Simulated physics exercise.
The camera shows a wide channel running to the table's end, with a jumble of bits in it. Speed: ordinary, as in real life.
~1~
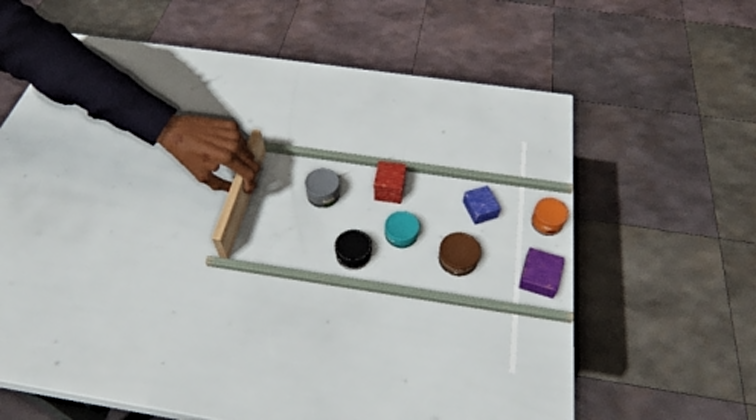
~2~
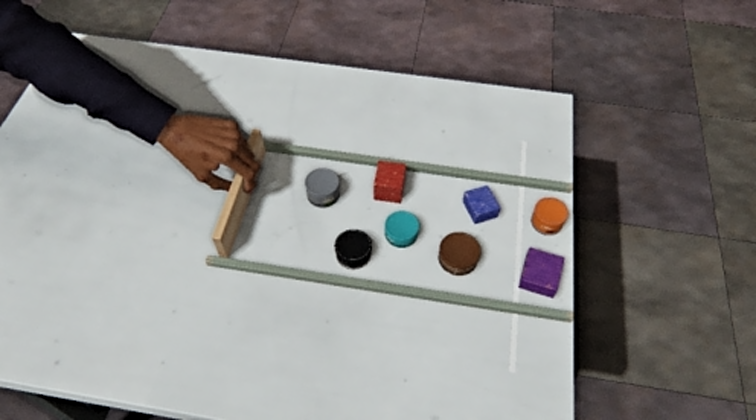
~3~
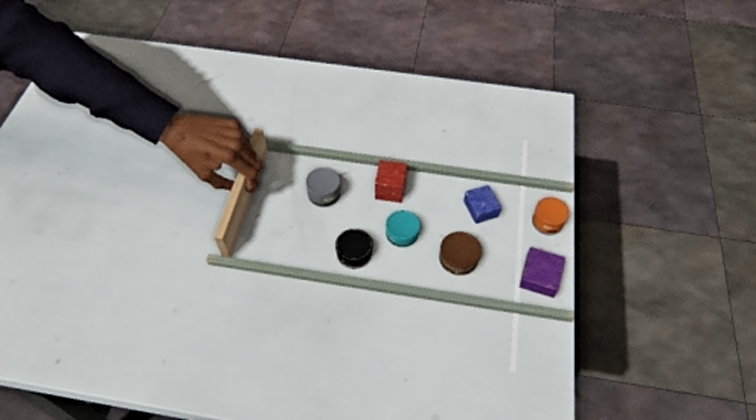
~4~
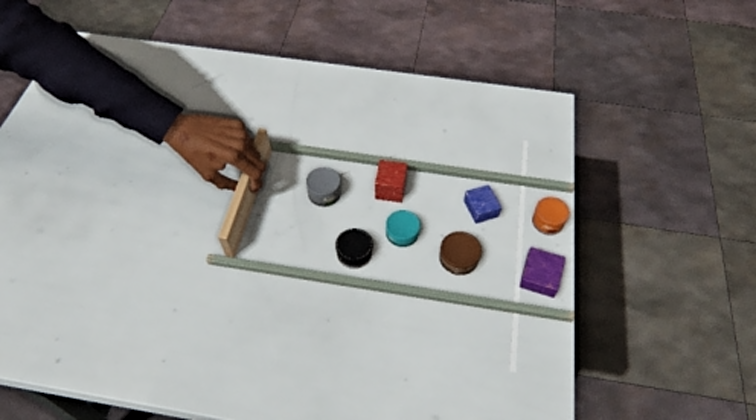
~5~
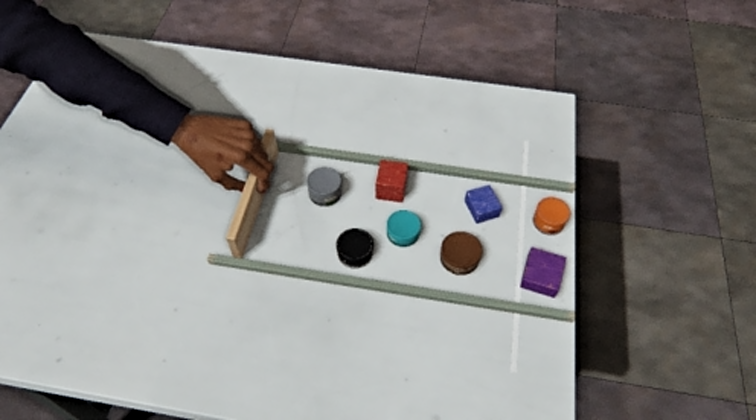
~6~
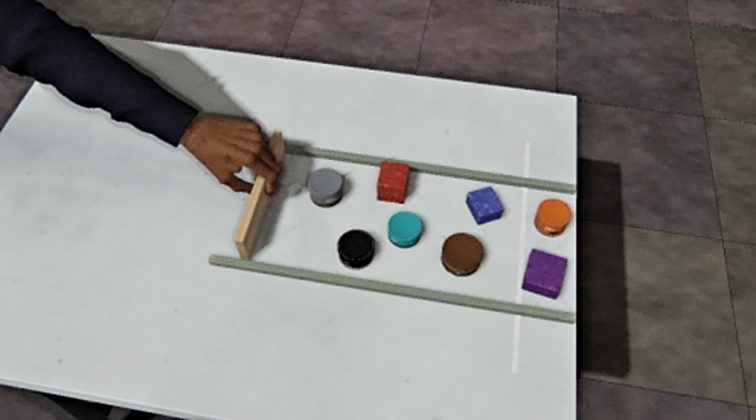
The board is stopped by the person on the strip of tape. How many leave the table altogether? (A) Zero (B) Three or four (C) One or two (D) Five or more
(C) One or two.
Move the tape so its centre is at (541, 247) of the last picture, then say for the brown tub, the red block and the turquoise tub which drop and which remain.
The brown tub topples down; the red block stays put; the turquoise tub stays put.
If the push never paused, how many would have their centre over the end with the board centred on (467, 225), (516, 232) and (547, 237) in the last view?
The numbers past the end are 0, 2 and 4.
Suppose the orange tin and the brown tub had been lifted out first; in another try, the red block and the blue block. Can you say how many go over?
Tally of falls: 0 for the first try, 1 for the second.
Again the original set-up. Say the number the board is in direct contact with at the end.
It touches 4.
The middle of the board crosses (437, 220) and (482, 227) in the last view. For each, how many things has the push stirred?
In order, the tallies are 6 and 8.
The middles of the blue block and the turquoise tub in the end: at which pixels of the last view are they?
The blue block at (573, 223), the turquoise tub at (540, 252).
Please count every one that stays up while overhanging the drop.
Expected count: 2.
Soon after, none off yet; orange tin at rest near (552, 218); purple block at rest near (544, 274); blue block at rest near (484, 206).
Then, none off yet; orange tin at rest near (552, 218); purple block at rest near (544, 274); blue block moving near (492, 208).
At rest, the number that fall off is one or two; fallen, purple block and orange tin.
